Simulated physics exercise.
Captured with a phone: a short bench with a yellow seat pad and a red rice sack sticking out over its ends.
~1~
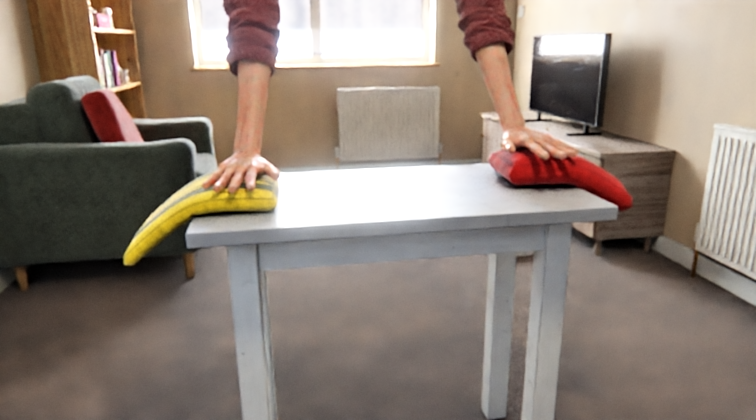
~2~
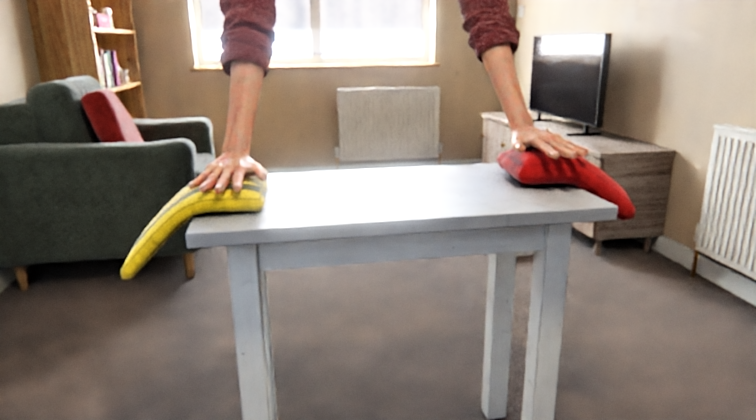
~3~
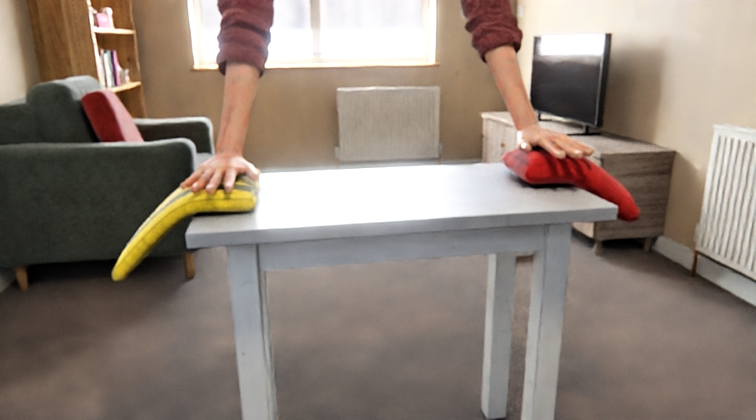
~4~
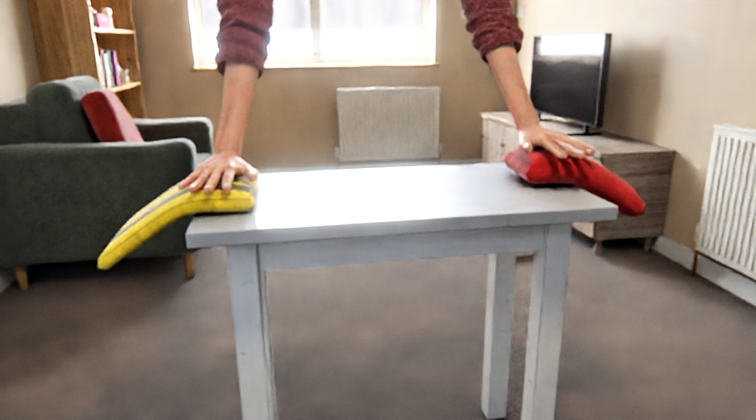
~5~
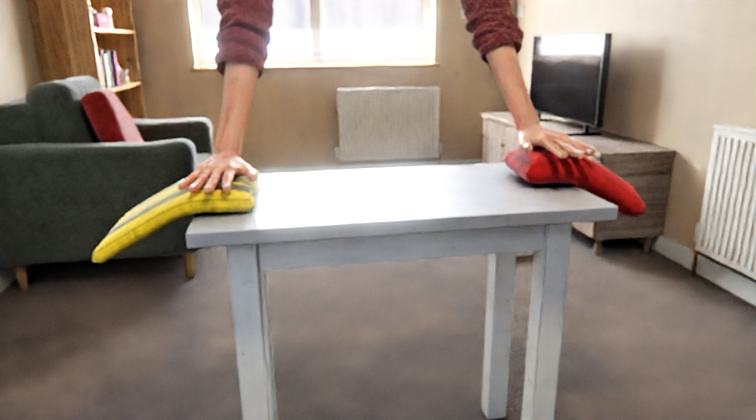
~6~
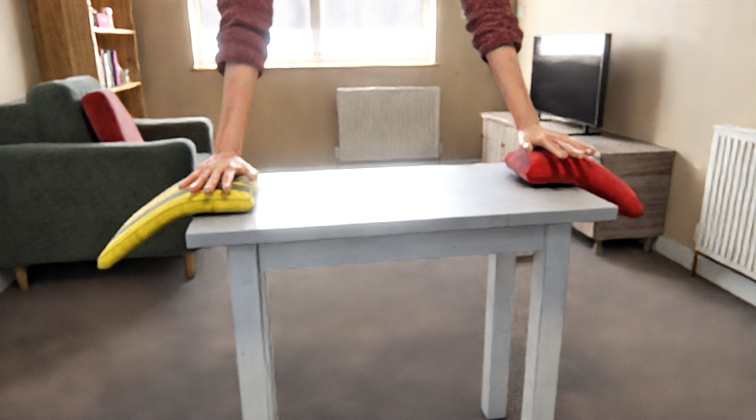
To begin with, a person's hands press a yellow seat pad and a red sack onto opposite ends of a pale bench, their tips drooping past the edges. The hands slide both slightly outward, the yellow one further, then stay nearly still while the overhanging tips bob a little.
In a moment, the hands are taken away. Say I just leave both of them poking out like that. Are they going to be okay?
Result: The yellow seat pad does not stay, the red rice sack does not stay.
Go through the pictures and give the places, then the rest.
The first frame shows seat pad tip (136, 248); rice sack tip (618, 200).
The second frame shows seat pad tip (134, 262); rice sack tip (620, 210).
The third frame shows seat pad tip (126, 263); rice sack tip (625, 211).
The fourth frame shows seat pad tip (113, 252); rice sack tip (630, 206).
The fifth frame shows seat pad tip (108, 246); rice sack tip (631, 205).
The sixth frame shows seat pad tip (112, 251), well over half past the edge; rice sack tip (628, 208), well over half past the edge.
Then, 0.32 s past the final frame, seat pad falling near (184, 257); rice sack falling near (588, 227).
Then, 0.58 s past the final frame, seat pad on the floor; rice sack on the floor.
When it is over, seat pad on the floor; rice sack on the floor near (635, 409). The yellow seat pad tips over and falls and the red rice sack goes down.
